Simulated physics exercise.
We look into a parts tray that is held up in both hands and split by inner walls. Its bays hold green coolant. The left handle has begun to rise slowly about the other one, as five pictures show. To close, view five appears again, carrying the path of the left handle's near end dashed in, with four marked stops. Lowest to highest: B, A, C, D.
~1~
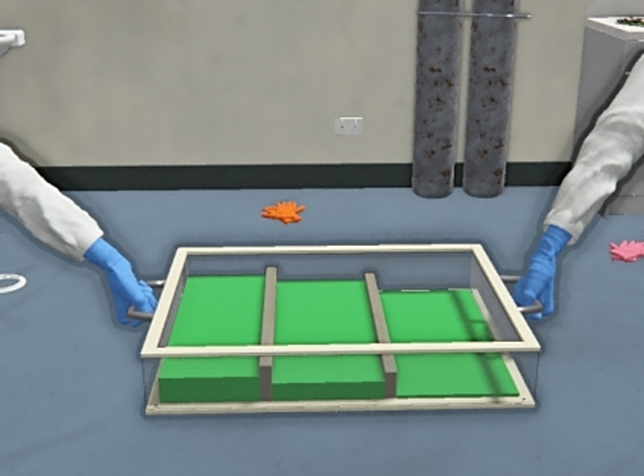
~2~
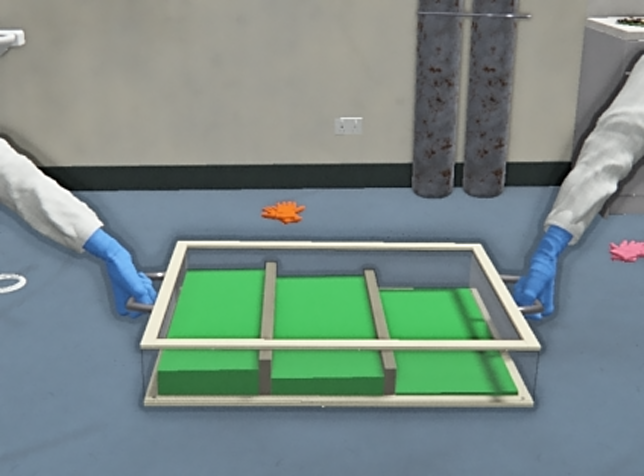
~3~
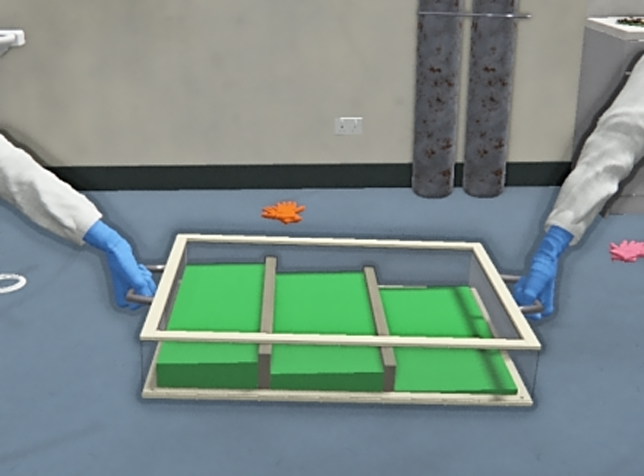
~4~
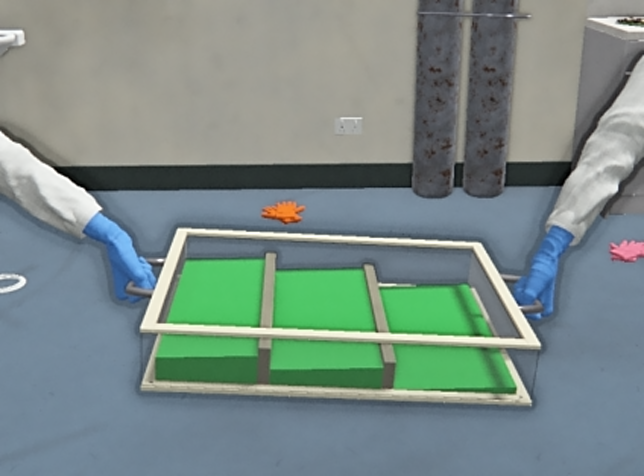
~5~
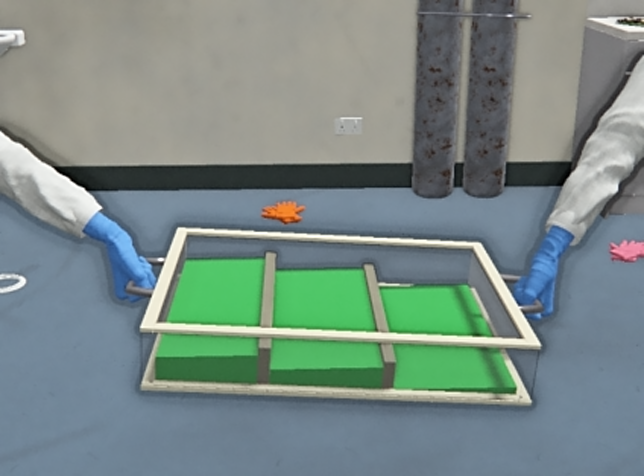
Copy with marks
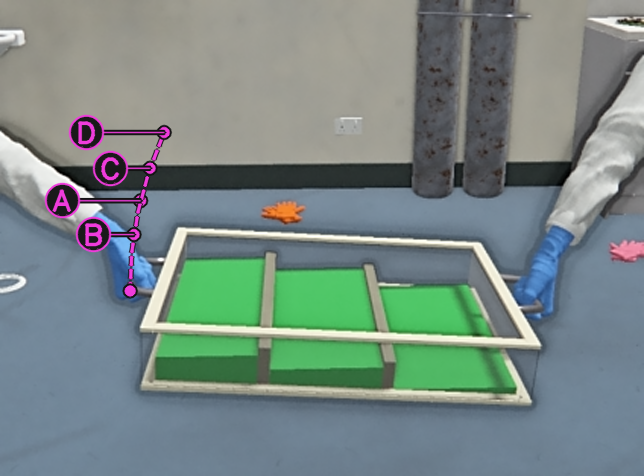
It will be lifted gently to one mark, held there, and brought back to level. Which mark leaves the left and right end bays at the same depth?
Take C.
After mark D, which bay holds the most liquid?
That is the right bay.
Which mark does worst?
Here it is mark B.
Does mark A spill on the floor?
No, all stays in.
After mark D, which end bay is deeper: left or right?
The right end bay.
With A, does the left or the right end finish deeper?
The left end bay.
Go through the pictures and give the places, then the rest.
In the first frame, the tray is level; deepest in the left bay, at (222, 320), shallowest in the right; left handle at (137, 300).
The second frame shows tipped about 1° down to the right; no wall is crossed; left handle at (137, 292).
The third frame shows tipped about 3° down to the right; no wall is crossed; left handle at (136, 284).
The fourth frame shows tipped about 4° down to the right; no wall is crossed; left handle at (136, 276).
The fifth frame shows tipped about 4° down to the right; deepest in the left bay, at (220, 301), shallowest in the right; left handle at (136, 276).
On the marked copy, A at (140, 200); B at (133, 234); C at (150, 168); D at (164, 132).
Choosing A, the left end bay stands much deeper than the other; nothing spills.
Choosing B, the left end bay stands much deeper than the other; nothing spills.
Choosing C, the two end bays stand about equally deep; nothing spills.
Choosing D, the right end bay stands much deeper than the other; nothing spills.
